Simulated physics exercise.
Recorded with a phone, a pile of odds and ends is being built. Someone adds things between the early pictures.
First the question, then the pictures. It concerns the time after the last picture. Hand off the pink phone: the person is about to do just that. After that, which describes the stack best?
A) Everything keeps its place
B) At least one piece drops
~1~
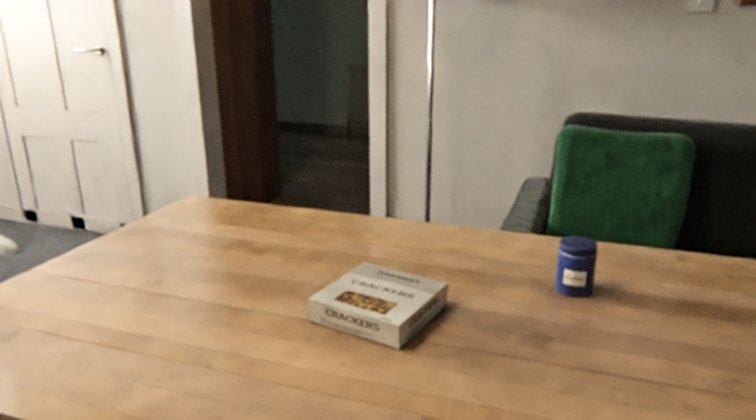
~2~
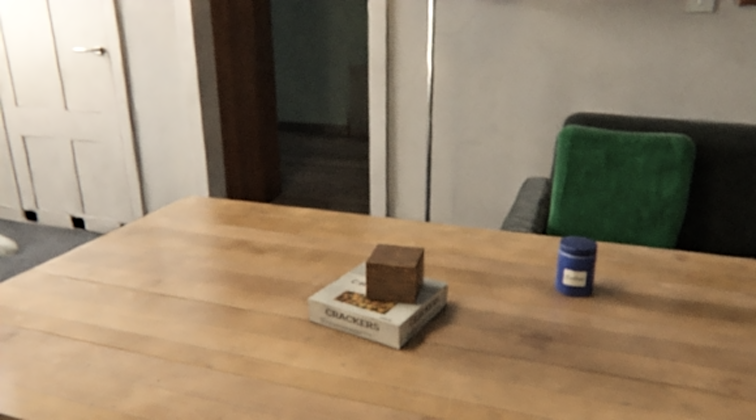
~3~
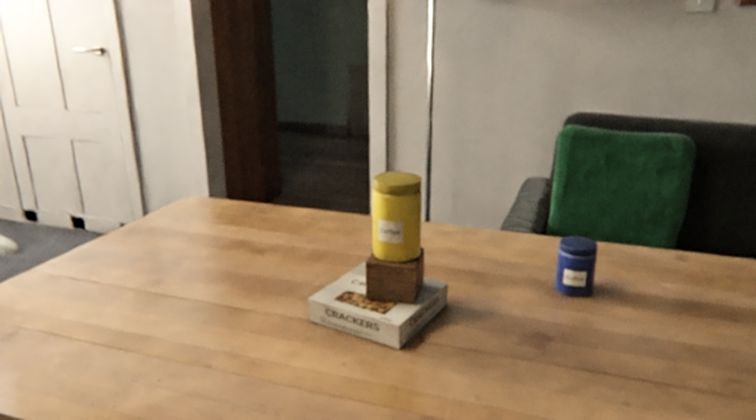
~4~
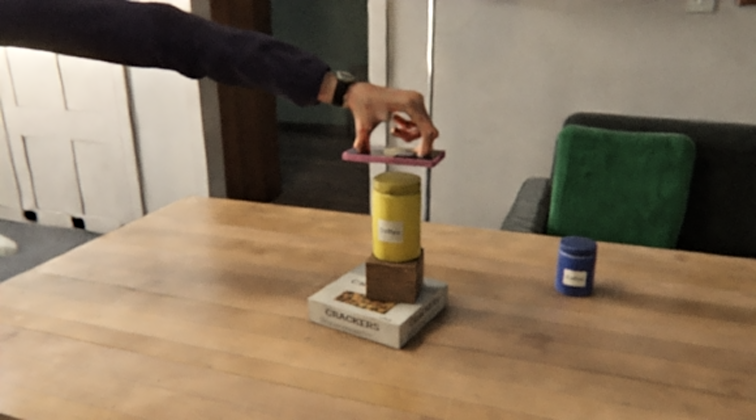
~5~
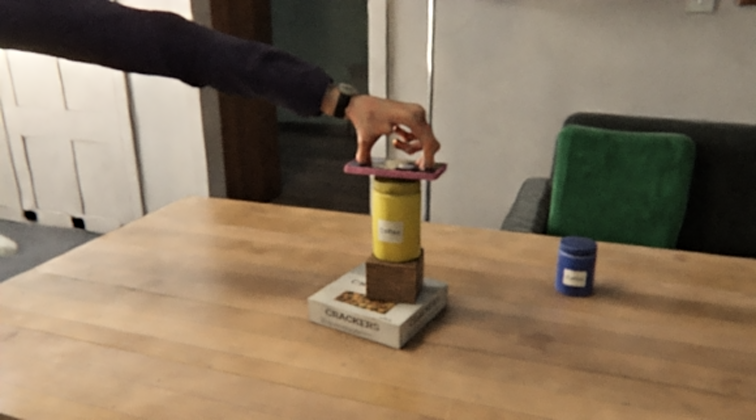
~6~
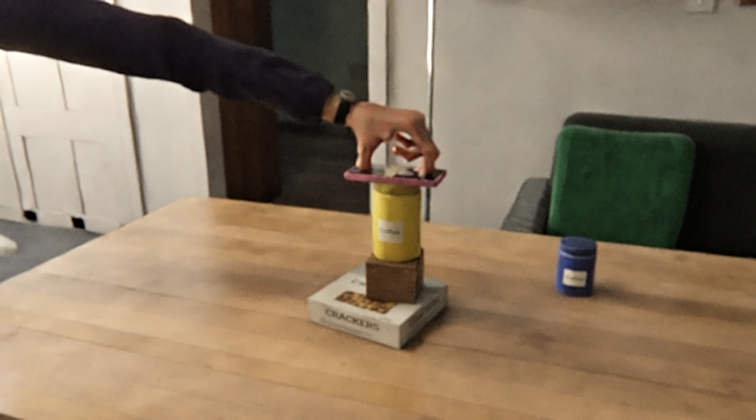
Answer: A.
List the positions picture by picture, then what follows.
The last thing is not in view yet, in the first picture.
The last thing is not in view yet, in the second picture.
The last thing is not in view yet; brown block (396, 273), in the third picture.
On its way; pink phone (394, 155); yellow jar (397, 216), in the fourth picture.
On its way; pink phone (396, 168); brown block (396, 273), in the fifth picture.
In place under the hand; pink phone (396, 174); yellow jar (397, 216), in the sixth picture.
Then, 0.30 s on from there, no change.
Then, 0.80 s on from there, pink phone resting near (396, 175).
In the end, all 5 unmoved. At the end, from the last picture's camera, pink phone near (396, 175). The pile keeps its balance.
